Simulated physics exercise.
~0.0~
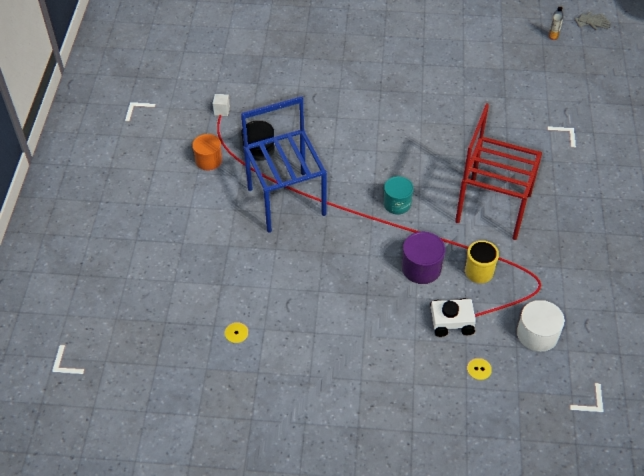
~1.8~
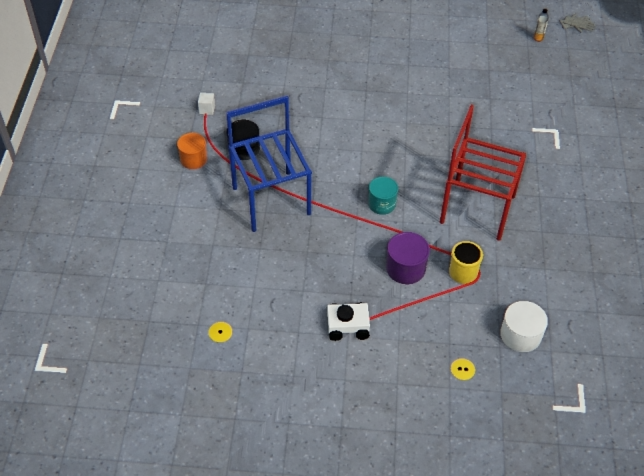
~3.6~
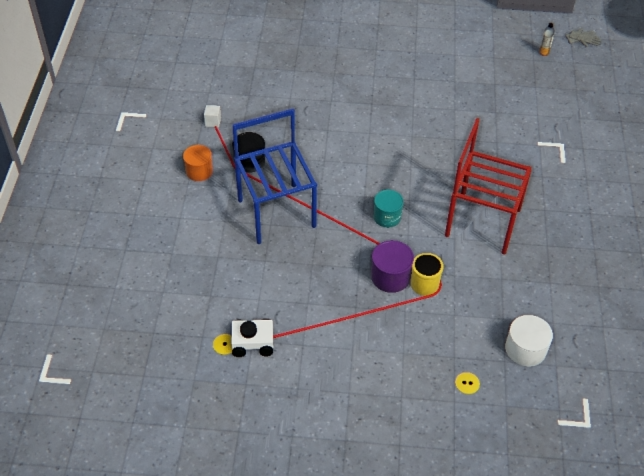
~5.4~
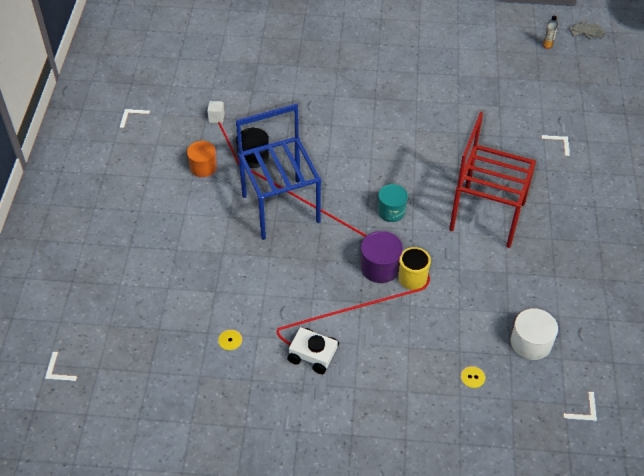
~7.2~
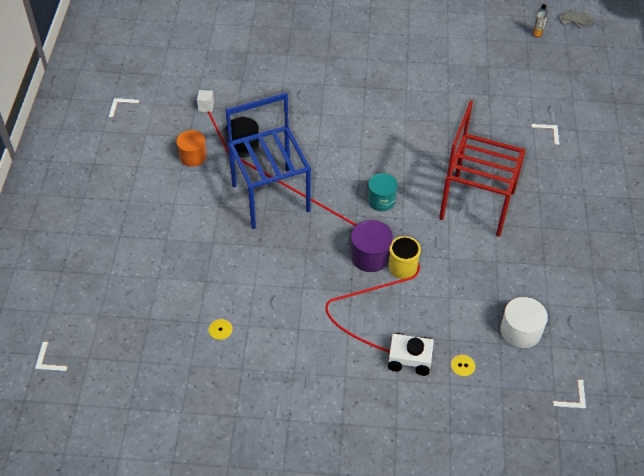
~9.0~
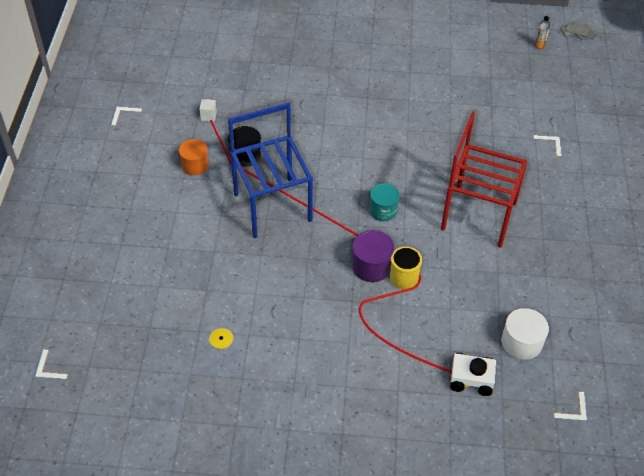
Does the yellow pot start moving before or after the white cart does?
The yellow pot starts moving after the white cart. The cart is already rolling left while the pot still stands in its place.
